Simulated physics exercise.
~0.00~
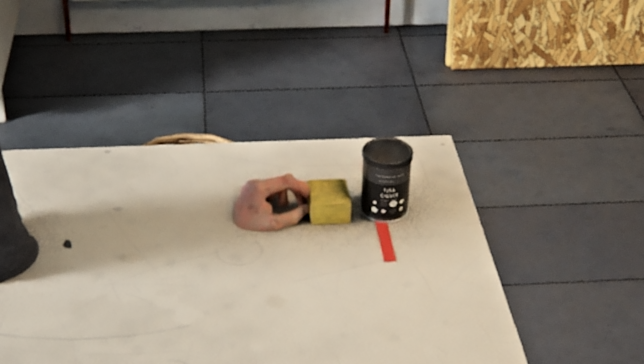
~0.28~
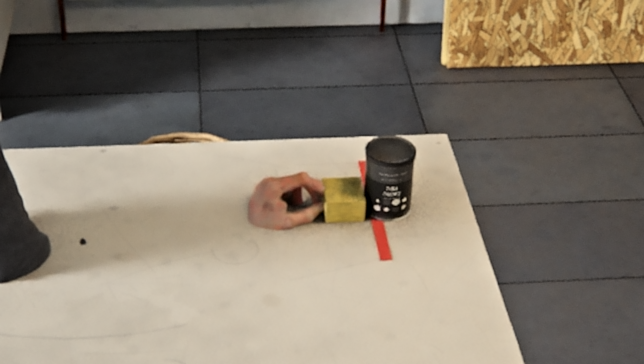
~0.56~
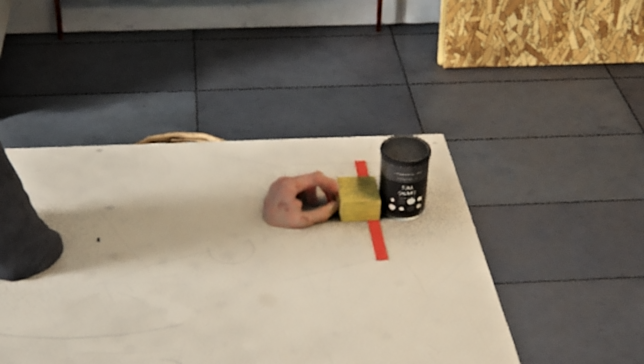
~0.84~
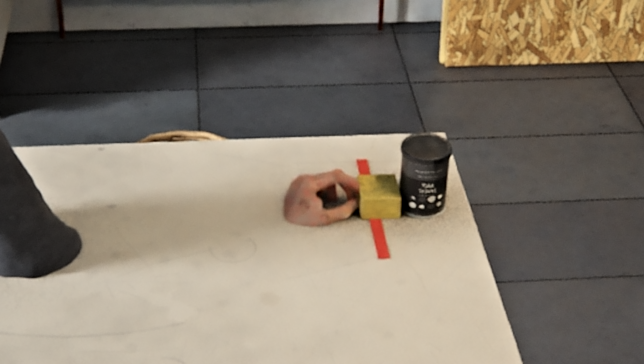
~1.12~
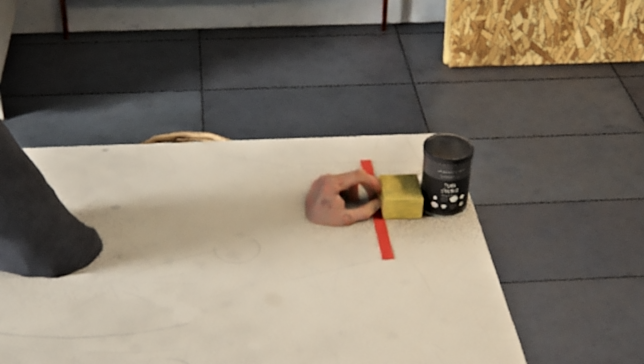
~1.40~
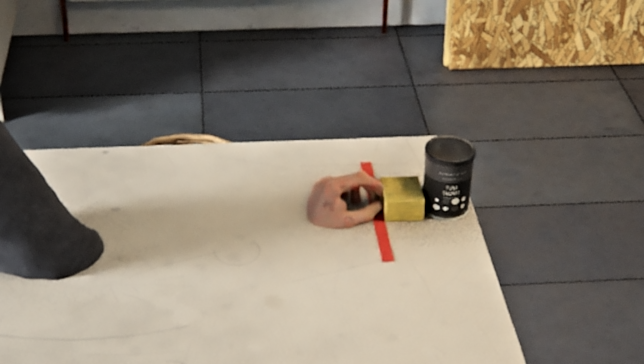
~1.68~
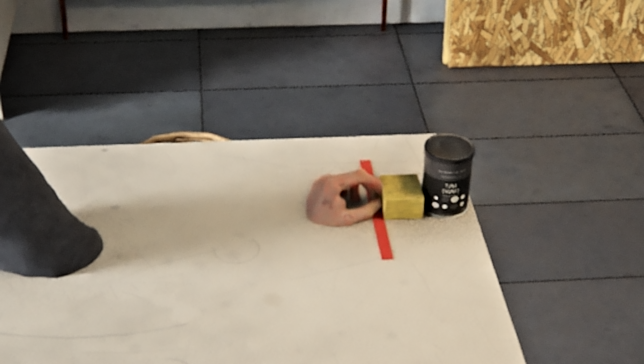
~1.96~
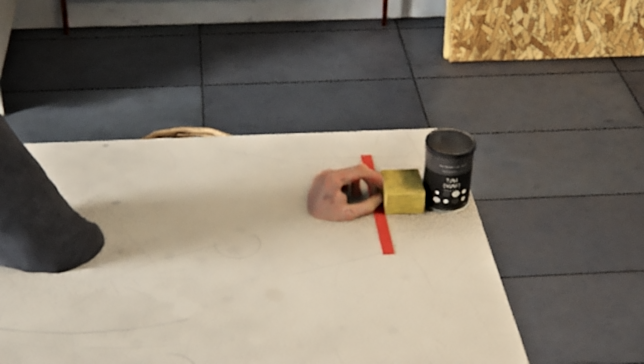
A hand pushes a yellow block and black tin right past red tape, then stops.
